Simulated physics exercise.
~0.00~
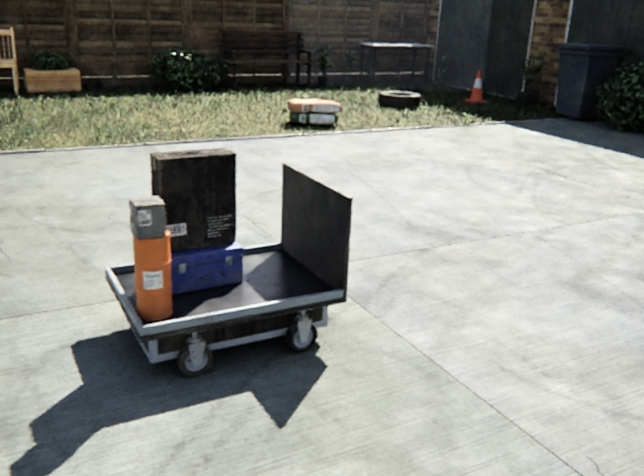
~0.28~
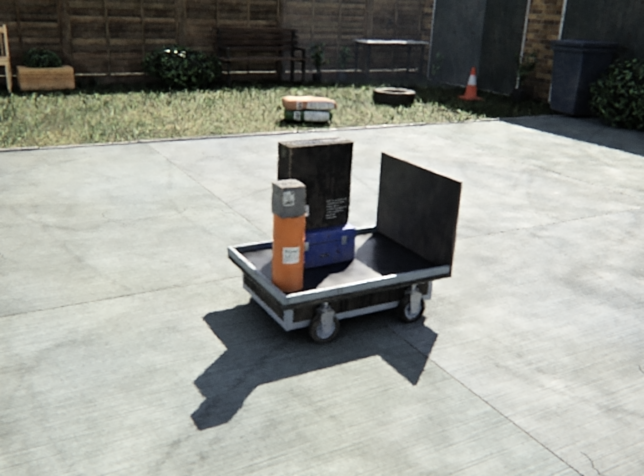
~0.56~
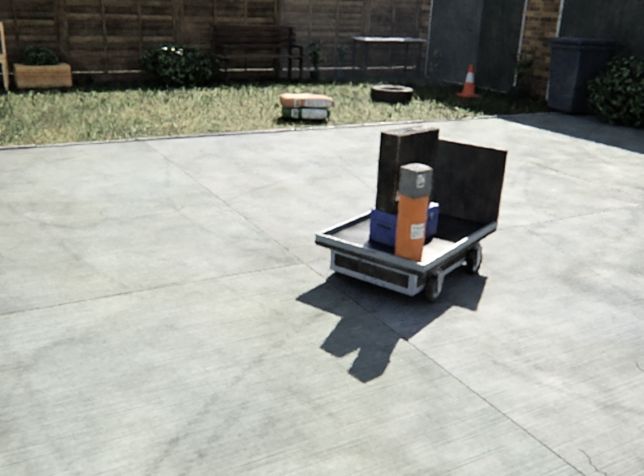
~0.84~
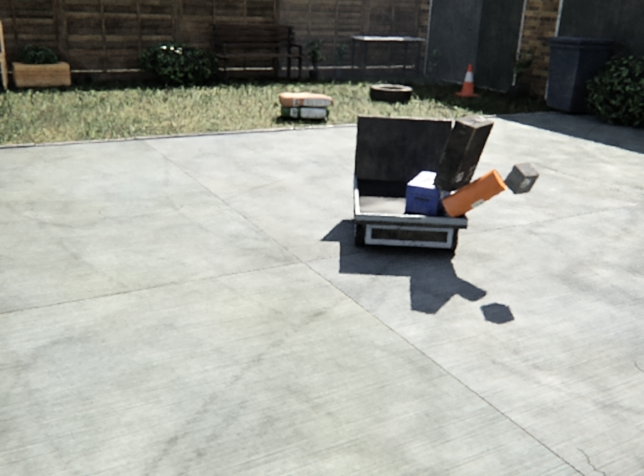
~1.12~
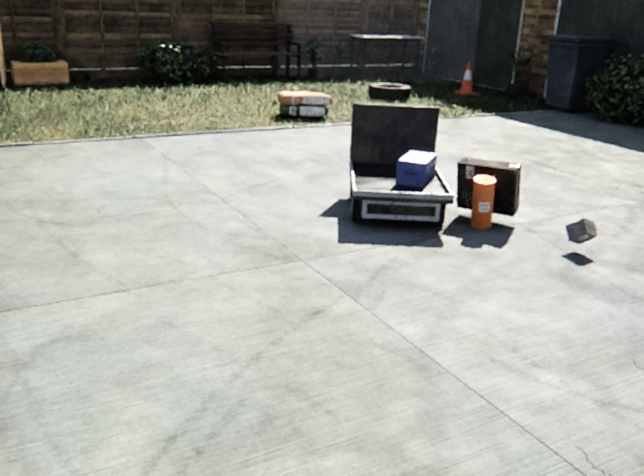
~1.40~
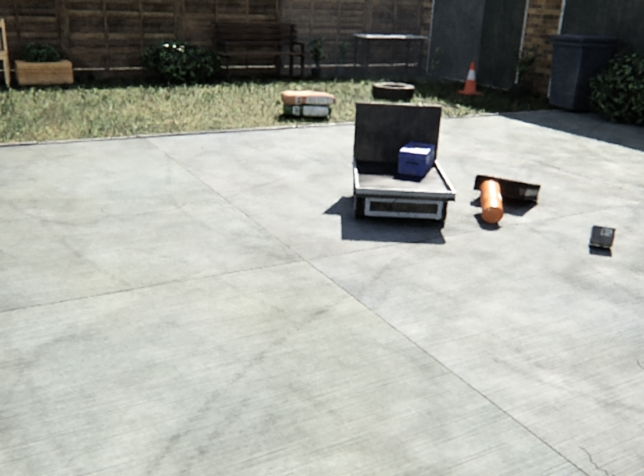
Flat cart rolling right across concrete and turning, spilling black box, orange canister and grey box, then stopping with blue toolbox aboard.
